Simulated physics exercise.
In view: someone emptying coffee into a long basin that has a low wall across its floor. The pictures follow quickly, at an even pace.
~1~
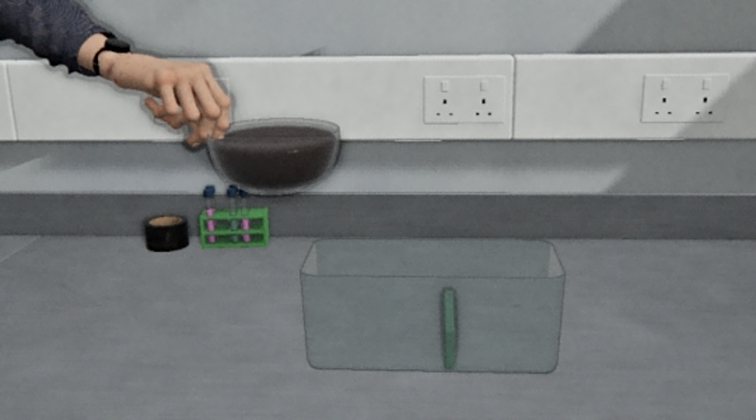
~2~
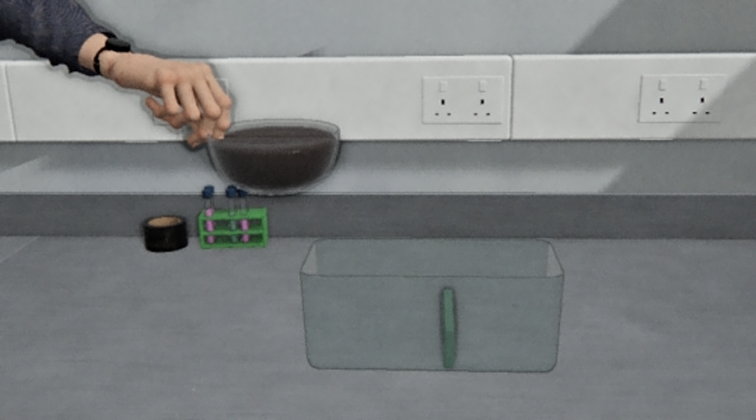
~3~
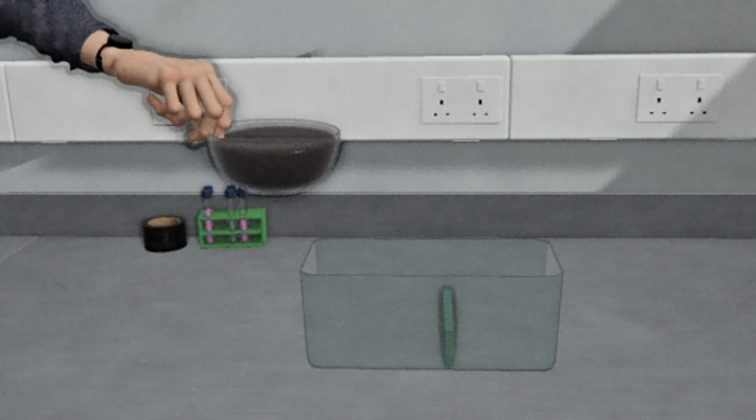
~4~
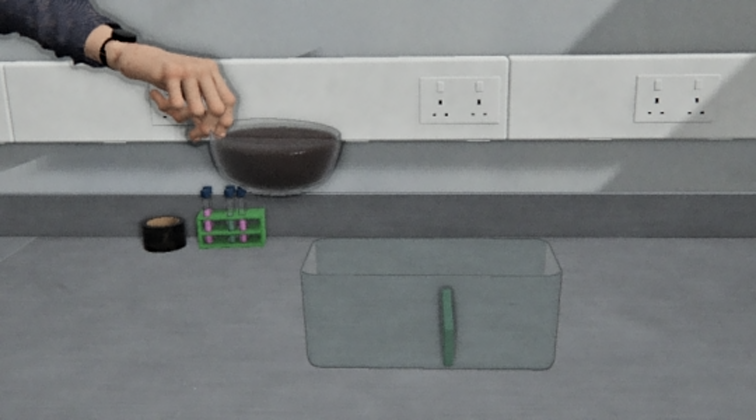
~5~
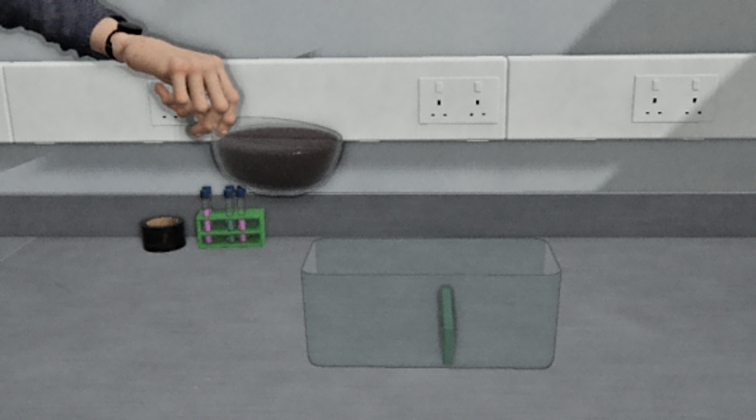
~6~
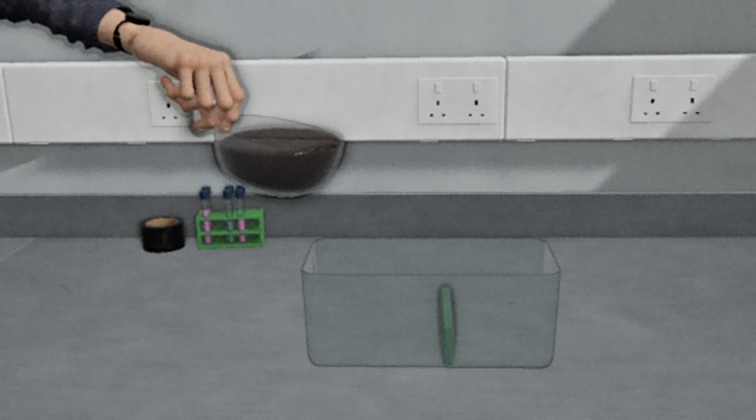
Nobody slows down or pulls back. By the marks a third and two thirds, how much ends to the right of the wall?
It comes to not even a third.
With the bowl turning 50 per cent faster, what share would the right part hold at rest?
About 10 per cent.
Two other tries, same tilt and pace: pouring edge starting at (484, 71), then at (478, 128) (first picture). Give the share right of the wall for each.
The first gives 65 %, the second 80 %.
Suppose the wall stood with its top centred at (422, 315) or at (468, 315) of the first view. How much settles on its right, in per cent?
Roughly 20 per cent, and 10 per cent.
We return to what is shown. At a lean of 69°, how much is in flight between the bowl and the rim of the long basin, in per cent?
It comes to 30 per cent or so.
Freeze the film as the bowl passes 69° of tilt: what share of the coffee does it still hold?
Near 30 %.
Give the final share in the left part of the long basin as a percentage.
It comes to 95 per cent or so.
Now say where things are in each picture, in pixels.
Tilt 0°; pouring edge (338, 131); surface from (215, 138) to (337, 138); the long basin's rim runs from (308, 257) to (558, 259); the wall's top is at (449, 311), in the first picture.
Tilt 1°; pouring edge (338, 132); surface from (215, 138) to (337, 139), in the second picture.
Tilt 2°; pouring edge (339, 134); surface from (215, 138) to (337, 140), in the third picture.
Tilt 5°; pouring edge (340, 137); surface from (216, 138) to (338, 140), in the fourth picture.
Tilt 8°; pouring edge (341, 141); surface from (218, 138) to (340, 140), in the fifth picture.
Tilt 12°; pouring edge (342, 146); surface from (220, 140) to (341, 141), in the sixth picture.
A moment on, the bowl is tipped part way and 31 per cent is still to pour, 37 is left of the wall and 0 right of it.
Next, the bowl is tipped right over and 0 per cent is still to pour, 93 is left of the wall and 5 right of it.
Then the bowl is tipped right over and 0 per cent is still to pour, 94 is left of the wall and 5 right of it.
Later the bowl is tipped right over and 0 per cent is still to pour, 94 is left of the wall and 5 right of it.
In the end 94 per cent lies left of the wall, 6 right of it and 1 outside.
